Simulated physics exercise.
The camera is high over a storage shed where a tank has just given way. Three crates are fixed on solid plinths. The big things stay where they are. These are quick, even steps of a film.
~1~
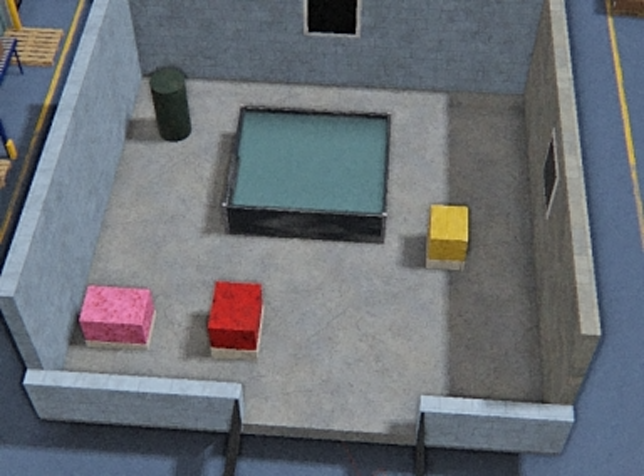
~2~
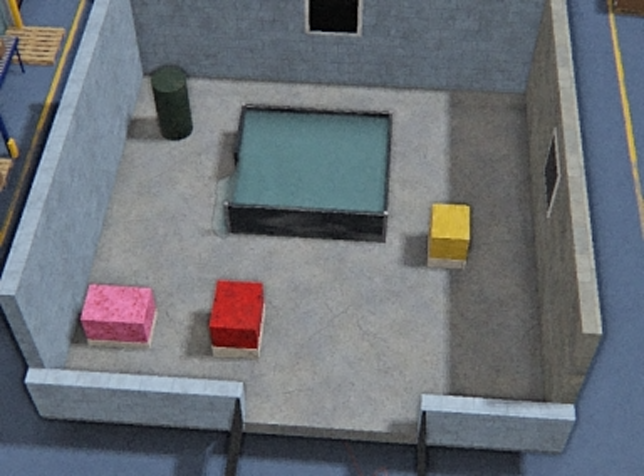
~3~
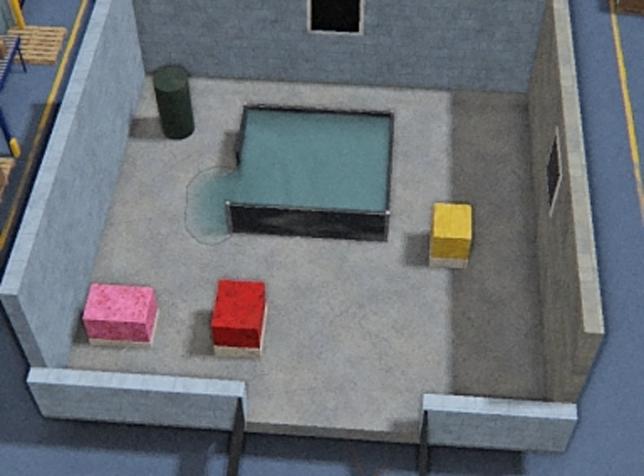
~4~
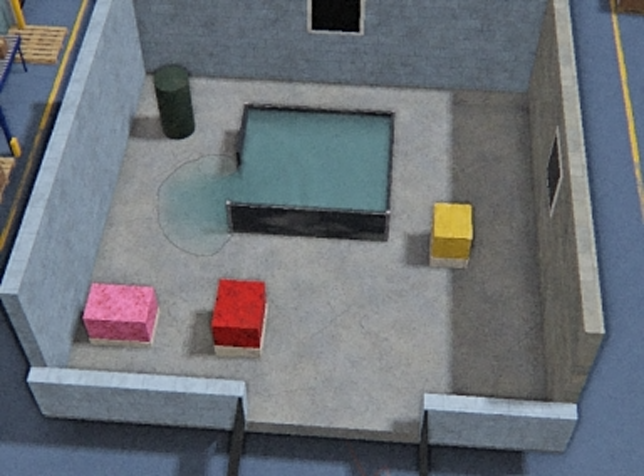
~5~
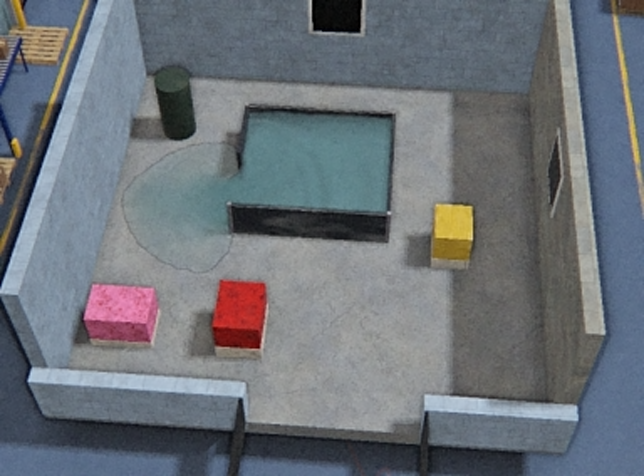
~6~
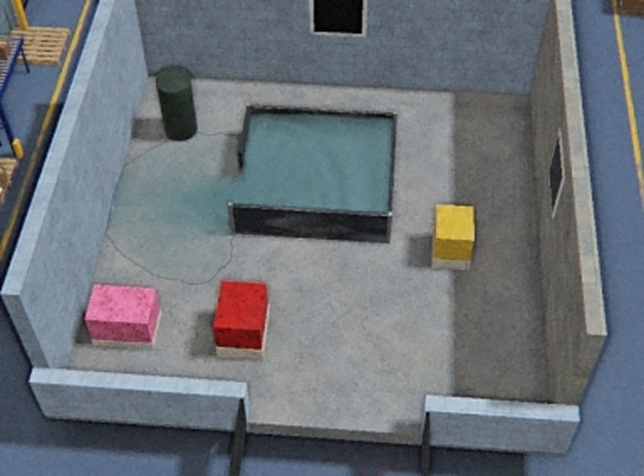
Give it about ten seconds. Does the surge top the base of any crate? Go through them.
One by one: The red crate escapes dry; the pink crate is wetted; the yellow crate escapes dry.
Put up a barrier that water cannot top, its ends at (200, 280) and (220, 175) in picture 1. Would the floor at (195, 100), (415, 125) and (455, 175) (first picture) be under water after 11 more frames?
As listed: Flooded, clear, free of water.
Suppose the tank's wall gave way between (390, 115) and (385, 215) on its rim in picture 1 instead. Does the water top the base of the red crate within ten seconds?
My reading: The red crate remains dry.
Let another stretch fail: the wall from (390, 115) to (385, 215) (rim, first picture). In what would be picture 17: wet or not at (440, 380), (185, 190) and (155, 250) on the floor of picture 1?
One after the other: Awash, clear, not flooded.
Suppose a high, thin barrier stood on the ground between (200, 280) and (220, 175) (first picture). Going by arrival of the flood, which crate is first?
That is the red one.
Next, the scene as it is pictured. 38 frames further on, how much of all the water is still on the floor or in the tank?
Near 98 in a hundred.
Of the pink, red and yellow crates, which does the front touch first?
That is the pink crate.
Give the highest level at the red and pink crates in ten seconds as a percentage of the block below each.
Roughly 70 per cent, then 190 per cent.
A moment on, water covers 15 % of the floor; the red crate not reached, the pink crate water round its plinth, the yellow crate not reached.
Next, water covers 20 % of the floor; the red crate not reached, the pink crate water round its plinth, the yellow crate not reached.
Then, water covers 40 % of the floor; the red crate water round its plinth, the pink crate water round its plinth, the yellow crate not reached.
Later, water covers 85 % of the floor; the red crate water round its plinth, the pink crate water round its plinth, the yellow crate water round its plinth.
In the end, water covers 100 % of the floor; the red crate stayed above the water, the pink crate was topped, the yellow crate stayed above the water.
